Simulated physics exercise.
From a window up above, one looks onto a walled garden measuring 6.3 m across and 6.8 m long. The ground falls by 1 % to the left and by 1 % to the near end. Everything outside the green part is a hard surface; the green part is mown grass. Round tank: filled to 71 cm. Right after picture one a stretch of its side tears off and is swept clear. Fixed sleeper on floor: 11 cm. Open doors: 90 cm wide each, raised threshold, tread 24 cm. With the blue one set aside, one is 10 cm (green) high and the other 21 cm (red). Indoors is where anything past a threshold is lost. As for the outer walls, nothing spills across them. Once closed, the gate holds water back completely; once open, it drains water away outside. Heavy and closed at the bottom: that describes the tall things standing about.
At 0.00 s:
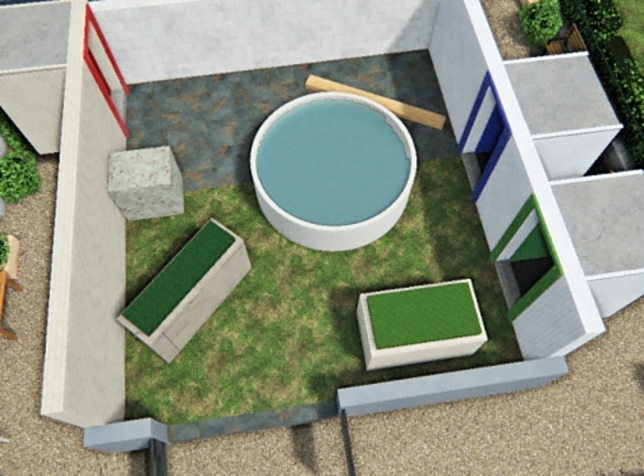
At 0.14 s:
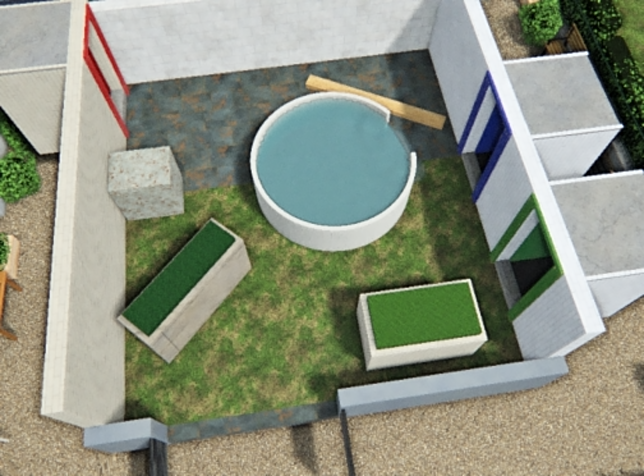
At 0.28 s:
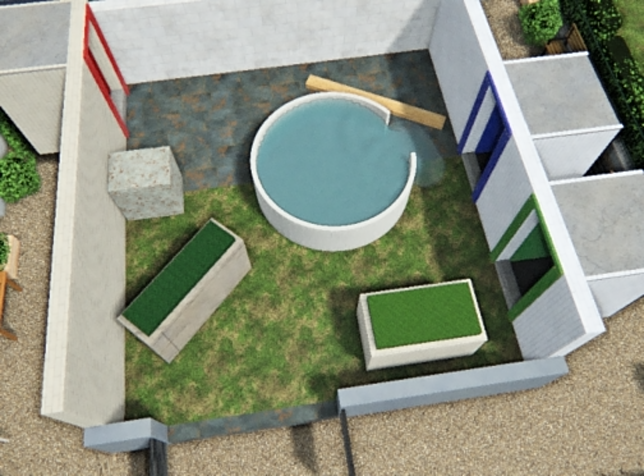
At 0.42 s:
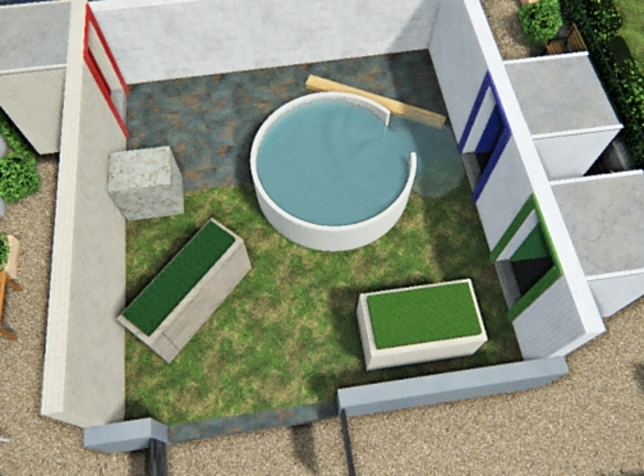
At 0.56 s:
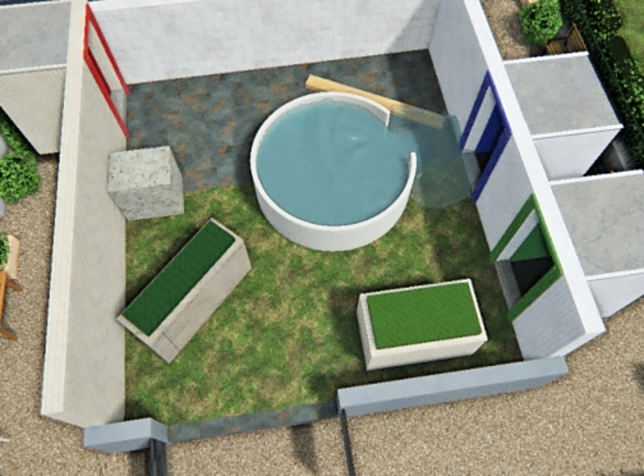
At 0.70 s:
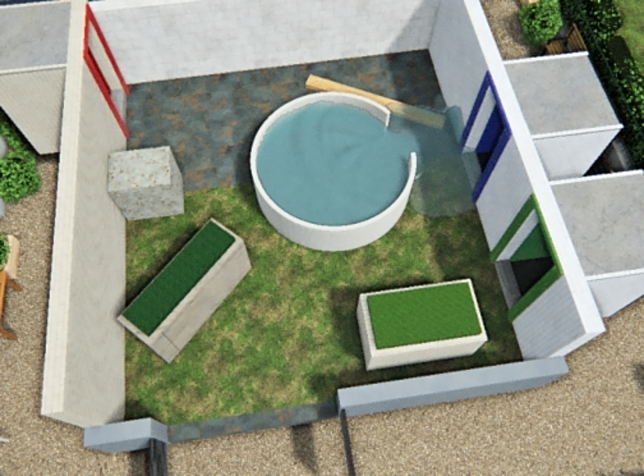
Round white tank in a walled garden losing a stretch of its right side, water pouring out and spreading to the blue door.
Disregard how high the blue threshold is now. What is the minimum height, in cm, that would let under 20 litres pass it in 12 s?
The minimum is near 36 cm.
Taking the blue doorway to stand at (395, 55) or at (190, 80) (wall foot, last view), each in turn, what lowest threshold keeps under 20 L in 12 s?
Minimums: About 28 cm and 8.0 cm.
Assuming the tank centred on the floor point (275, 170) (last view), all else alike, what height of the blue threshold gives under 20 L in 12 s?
It should be around 21 cm high.
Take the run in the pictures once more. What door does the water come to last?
Last door: Red.
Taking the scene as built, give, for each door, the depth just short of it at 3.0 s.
Door depths (cm): Green = 6, blue = 24, red = 0.
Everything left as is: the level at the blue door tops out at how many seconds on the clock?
At about 1.6 s.
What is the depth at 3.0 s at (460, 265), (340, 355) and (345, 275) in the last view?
Around 6 cm, 0 cm and 0 cm.
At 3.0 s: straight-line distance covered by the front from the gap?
Close to 4.0 metres, I'd say.
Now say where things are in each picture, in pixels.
The first frame shows still water, 71 cm deep, in the round tank at (333, 159); the blue door at (482, 143) is dry.
In the second frame, the gap is at (399, 150), the front 0.3 m out at a hidden place; the back of the round tank holds 71 cm.
In the third frame, the front is at (429, 140), 0.7 m from the gap at (399, 151); 0.9 m2 of floor is wet, 71 cm left at the back.
In the fourth frame, water pours out at (399, 151) and has run 1.2 m, to (453, 135); about 10 cm deep outside, 71 cm at the back.
In the fifth frame, the gap is at (399, 151), the front 1.4 m out at (447, 115); the back of the round tank holds 71 cm.
In the sixth frame, the gap is at (399, 150), the front 1.6 m out at (441, 96); the back of the round tank holds 71 cm; water is at the blue door at (482, 143).
After 1.4 s water covers 15 % of the floor, deepest (49 cm) near (450, 146); 30 cm at the blue door, 93 litres in over its 8 cm threshold.
After 3.0 s water covers 35 % of the floor, deepest (36 cm) near (447, 138); 24 cm at the blue door, 332 litres in over its 8 cm threshold.
After 12.0 s water covers 95 % of the floor, deepest (14 cm) near (127, 179); 11 cm at the blue door, 670 litres in over its 8 cm threshold.
At the blue door as built, the water arrived by 0.6 s and peaked near 30 cm at 1.6 s.
With a threshold of 32.5 cm, 39 litres would have come in within the 12 s; with 44 cm, 2 litres. So under 20 litres takes about 36 cm.
